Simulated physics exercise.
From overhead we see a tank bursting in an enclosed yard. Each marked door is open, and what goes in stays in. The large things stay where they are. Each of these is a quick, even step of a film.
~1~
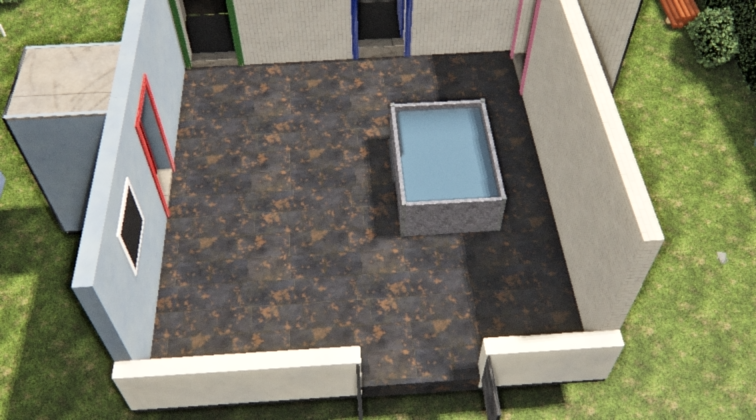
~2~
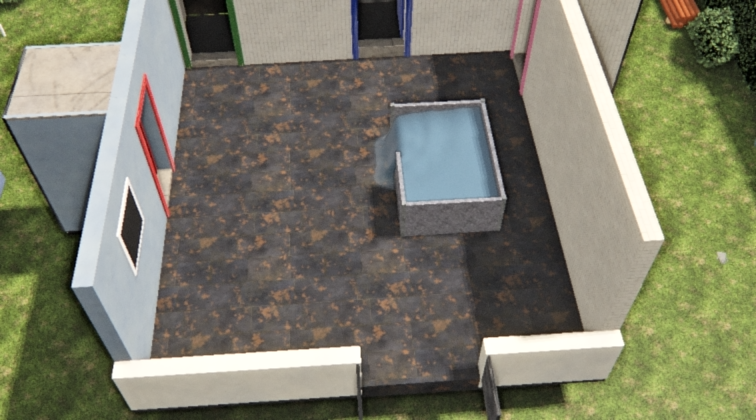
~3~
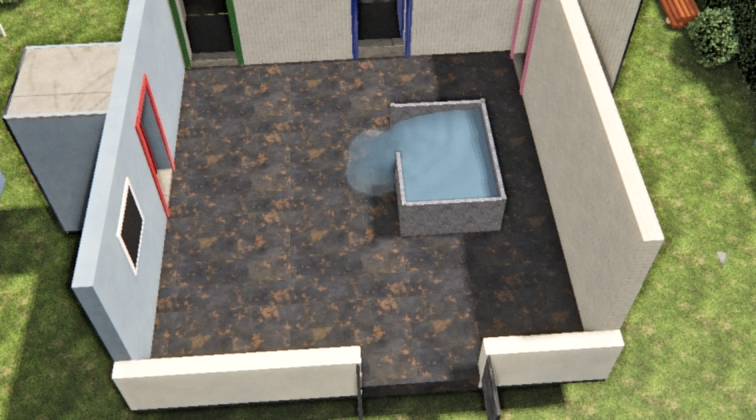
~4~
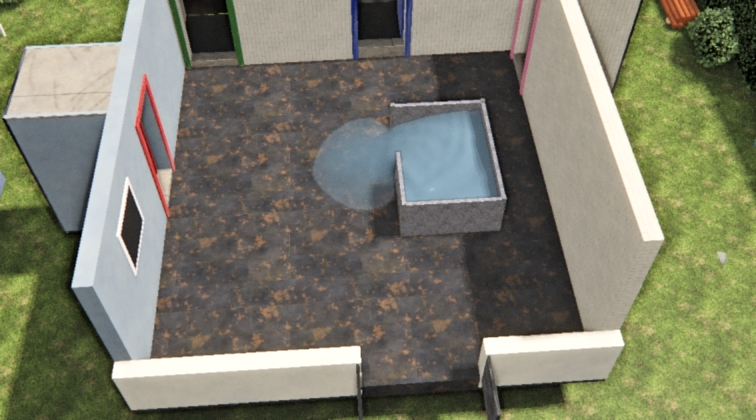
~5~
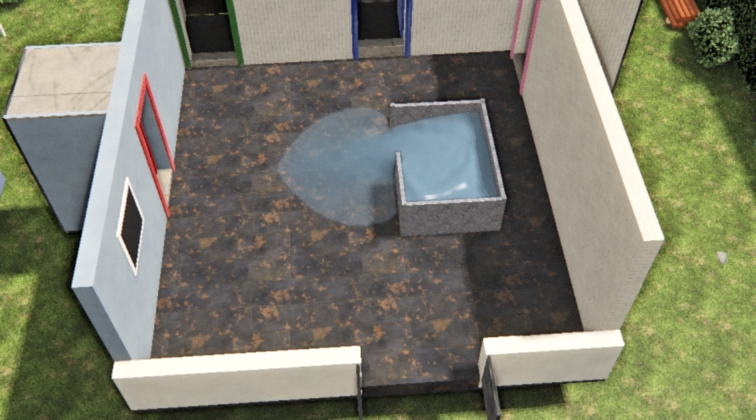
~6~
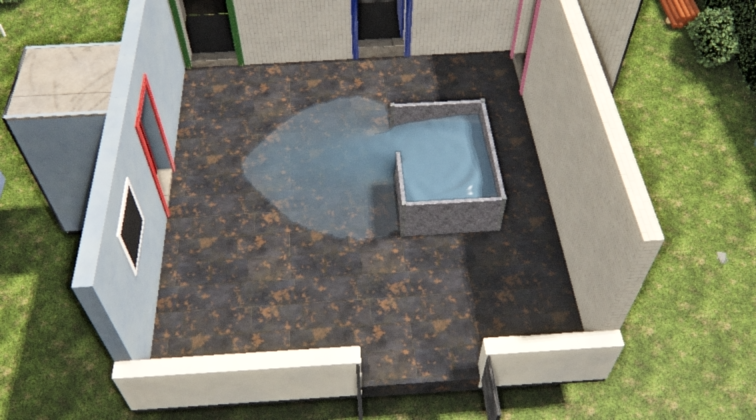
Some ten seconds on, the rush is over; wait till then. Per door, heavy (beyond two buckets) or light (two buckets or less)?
Outcome: Red door: Above two buckets; green door: Above two buckets; blue door: Two buckets at most; pink door: Two buckets at most.
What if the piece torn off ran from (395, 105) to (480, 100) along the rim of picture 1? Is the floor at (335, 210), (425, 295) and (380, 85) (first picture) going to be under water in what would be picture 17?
So: Spared, then spared, then wetted.
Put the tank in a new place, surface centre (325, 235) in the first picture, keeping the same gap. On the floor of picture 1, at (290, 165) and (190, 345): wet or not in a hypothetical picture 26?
The first spot is left dry, the second inundated.
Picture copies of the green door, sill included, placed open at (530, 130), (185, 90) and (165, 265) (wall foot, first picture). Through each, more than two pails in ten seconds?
Falls short; exceeds the limit; falls short.
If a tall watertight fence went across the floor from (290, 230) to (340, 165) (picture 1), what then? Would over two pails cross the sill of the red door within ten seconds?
Note: Red door remains below the limit.
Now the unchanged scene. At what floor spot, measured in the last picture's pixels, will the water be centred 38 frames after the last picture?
The spot I would choose is (291, 182).
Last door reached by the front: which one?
It's the pink door.
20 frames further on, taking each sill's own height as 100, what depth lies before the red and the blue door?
200 and 0 %, in that order.
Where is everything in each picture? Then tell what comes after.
In the first frame, still water in the open tank at (445, 153).
In the second frame, the front is at (381, 139), out from the gap at (396, 149).
In the third frame, the front is at (358, 187), out from the gap at (396, 152).
In the fourth frame, water pours out at (396, 152) and has run to (319, 176).
In the fifth frame, the front is at (284, 175), out from the gap at (396, 153).
In the sixth frame, the front is at (250, 159), out from the gap at (396, 152).
A moment on, water covers 35 % of the floor; the red door under two buckets in, the green door not reached, the blue door not reached, the pink door not reached.
Next, water covers 40 % of the floor; the red door over two buckets in, the green door wet at the sill, nothing in, the blue door not reached, the pink door not reached.
Then, water covers 45 % of the floor; the red door far over two buckets in, the green door over two buckets in, the blue door wet at the sill, nothing in, the pink door not reached.
Later, water covers 65 % of the floor; the red door far over two buckets in, the green door over two buckets in, the blue door wet at the sill, nothing in, the pink door not reached.
In the end, water covers 95 % of the floor; the red door far over two buckets in, the green door over two buckets in, the blue door wet at the sill, nothing in, the pink door wet at the sill, nothing in.
